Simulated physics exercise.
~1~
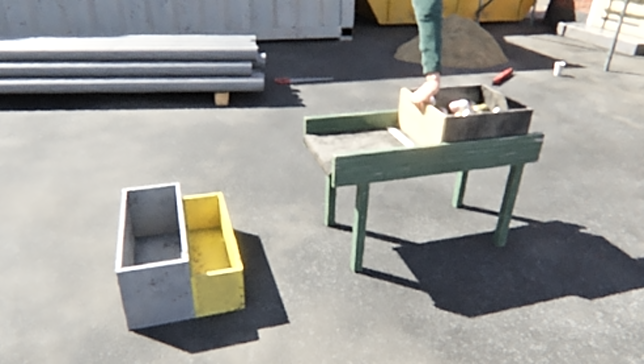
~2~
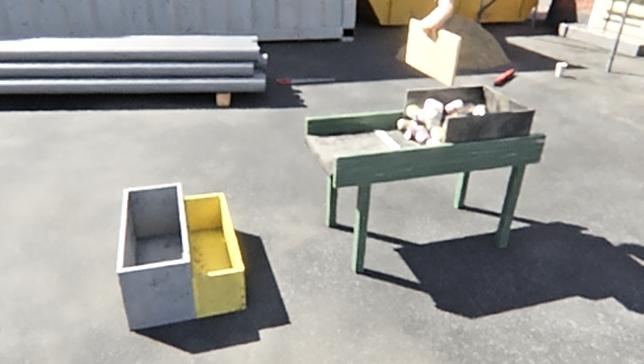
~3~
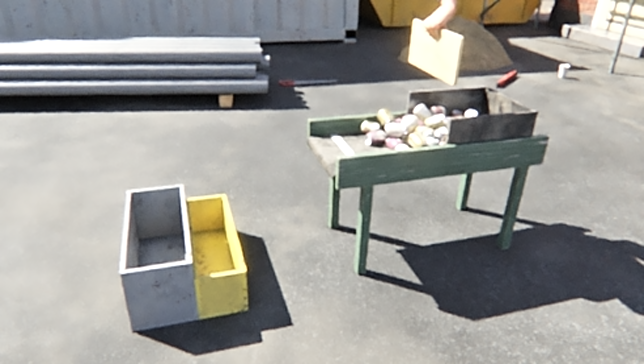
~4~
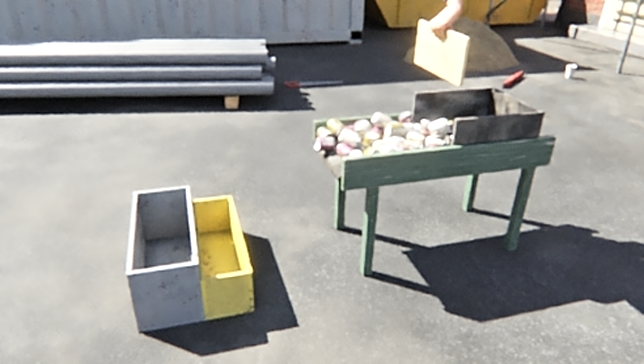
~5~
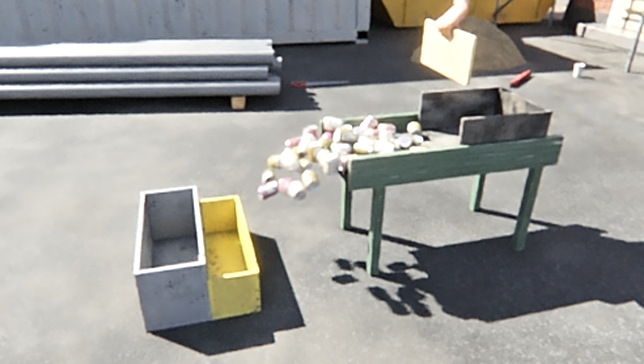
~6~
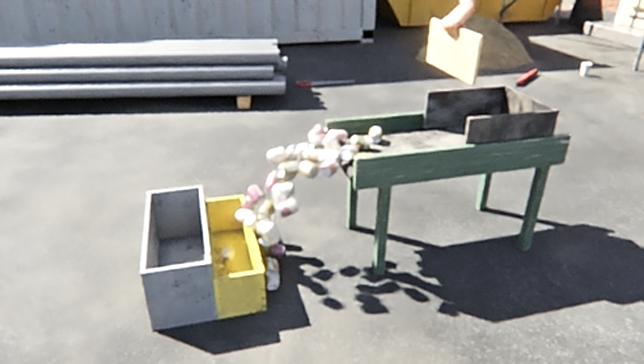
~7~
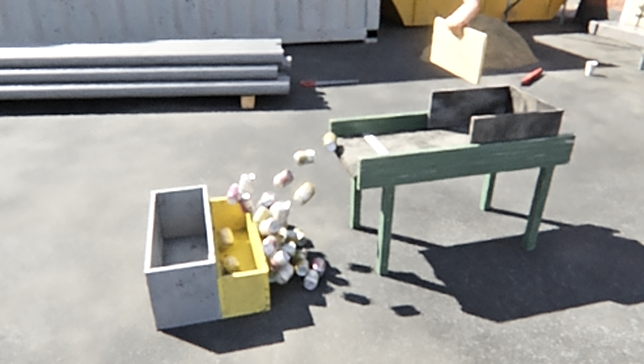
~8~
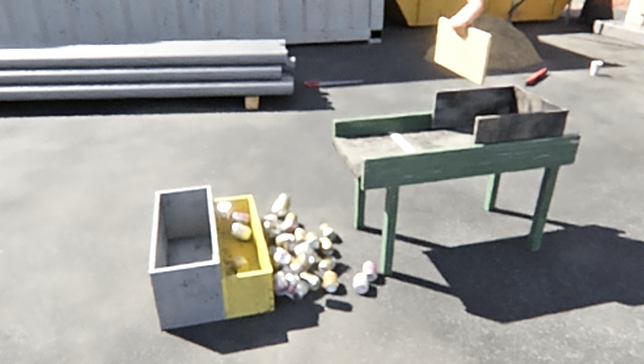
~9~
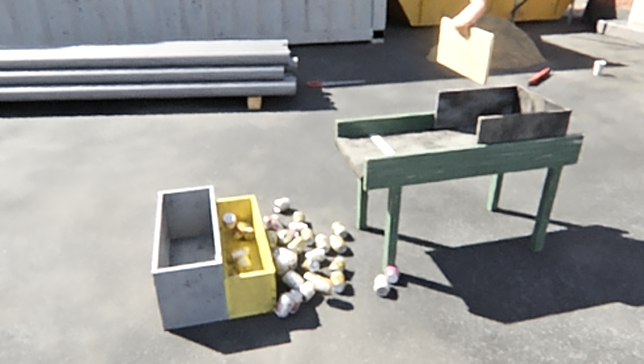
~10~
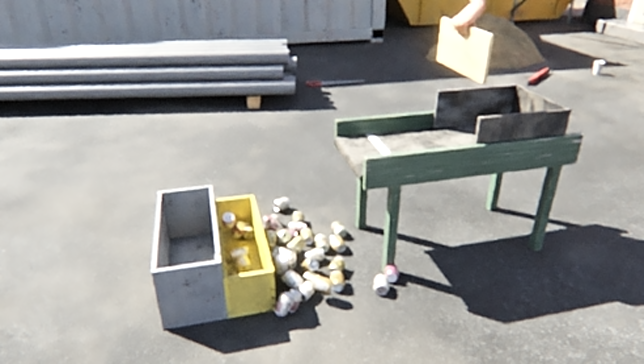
Small pale cans riding left off a green conveyor after a hand lifts the gate, most landing on the ground beside yellow box.
